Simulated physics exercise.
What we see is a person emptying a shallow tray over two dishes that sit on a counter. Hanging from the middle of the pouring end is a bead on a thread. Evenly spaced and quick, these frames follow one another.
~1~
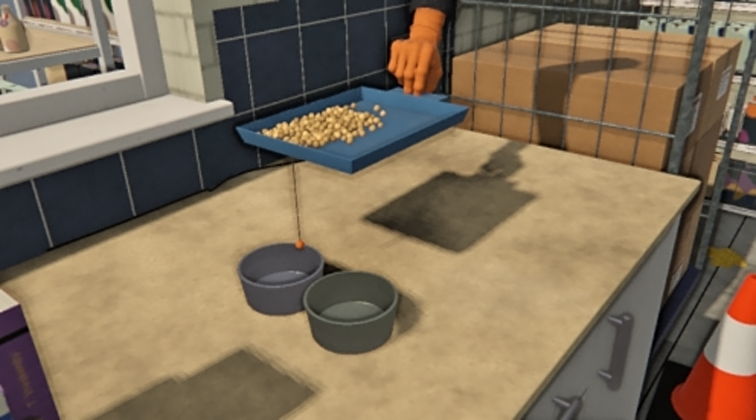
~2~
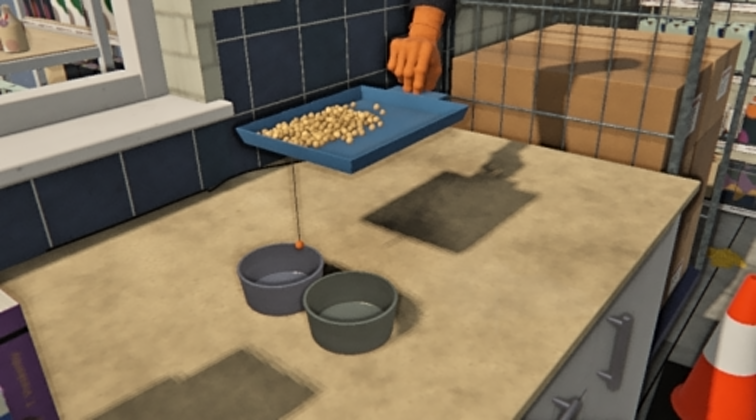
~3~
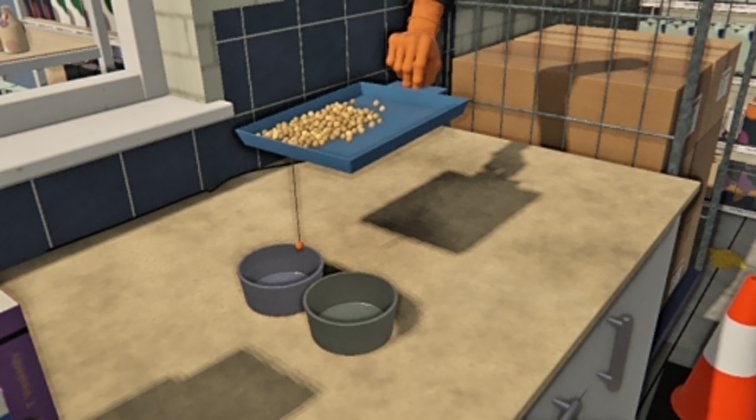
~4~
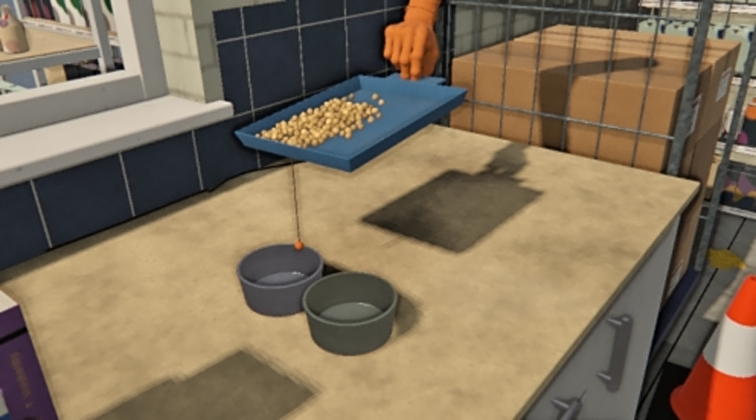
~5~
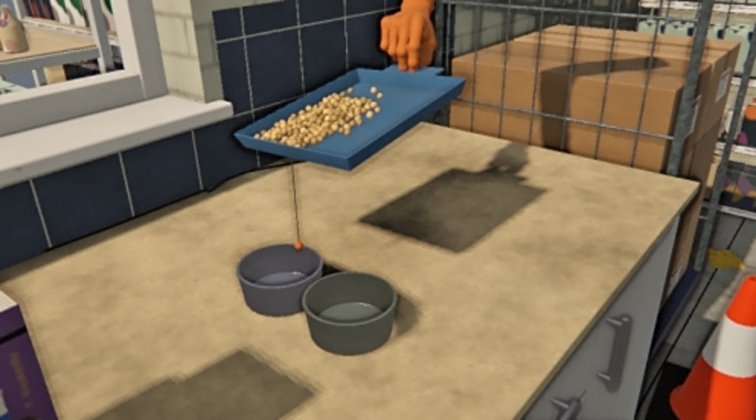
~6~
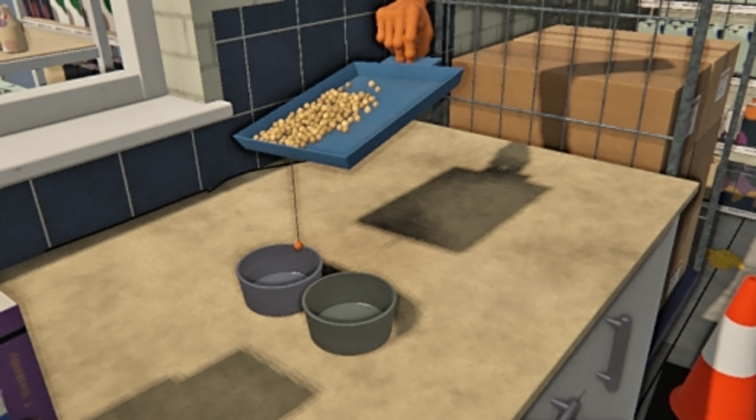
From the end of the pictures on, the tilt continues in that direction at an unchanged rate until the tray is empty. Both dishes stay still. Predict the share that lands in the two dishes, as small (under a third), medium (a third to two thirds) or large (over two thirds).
Small.
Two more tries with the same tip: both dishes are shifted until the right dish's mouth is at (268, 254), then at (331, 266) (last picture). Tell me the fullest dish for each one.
Result 1: The right-hand one; result 2: The left-hand one.
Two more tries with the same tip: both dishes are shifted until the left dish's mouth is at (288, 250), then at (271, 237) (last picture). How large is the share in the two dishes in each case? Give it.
30 and 60 in a hundred.
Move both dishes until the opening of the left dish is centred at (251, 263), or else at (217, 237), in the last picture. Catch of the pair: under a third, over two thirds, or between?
Between a third and two thirds; more than two thirds.
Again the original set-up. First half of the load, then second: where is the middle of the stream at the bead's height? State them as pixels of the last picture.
The early half goes through (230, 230), the late half through (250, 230).
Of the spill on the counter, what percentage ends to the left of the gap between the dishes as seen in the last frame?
Close to 100 %.
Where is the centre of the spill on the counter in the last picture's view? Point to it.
Centre, final frame: Roughly (224, 274).
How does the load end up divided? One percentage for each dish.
Left dish keeps 20 %, right dish keeps 0 %.
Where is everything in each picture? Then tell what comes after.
The first picture shows corners of the pouring end (244, 127) and (351, 157), level; middle of the load (321, 128), dried chickpeas; left dish (250, 294); right dish (320, 331); bead on its thread (300, 245).
The second picture shows corners of the pouring end (243, 128) and (350, 157), level; middle of the load (321, 127).
The third picture shows corners of the pouring end (243, 129) and (350, 157), tipped barely, lowest at the left corner; middle of the load (321, 126).
The fourth picture shows corners of the pouring end (242, 131) and (348, 156), tipped a little, lowest at the left corner; middle of the load (320, 124).
The fifth picture shows corners of the pouring end (241, 132) and (347, 155), tipped a little, lowest at the left corner; middle of the load (319, 121).
The sixth picture shows corners of the pouring end (241, 134) and (345, 154), tipped a little, lowest at the left corner; middle of the load (317, 118); left dish (249, 295); right dish (319, 332).
Just after the last frame, tray tipped steeply; almost all on the tray; just a few in the air.
A moment on, tray tipped right over; roughly a quarter on the tray; about a tenth in the left dish; roughly half outside both; roughly a quarter in the air.
Further on, tray tipped past a quarter turn; roughly a quarter in the left dish; the larger part outside both.
When it is over, tray tipped past a quarter turn; not one in the right dish; roughly a quarter in the left dish; the larger part outside both.
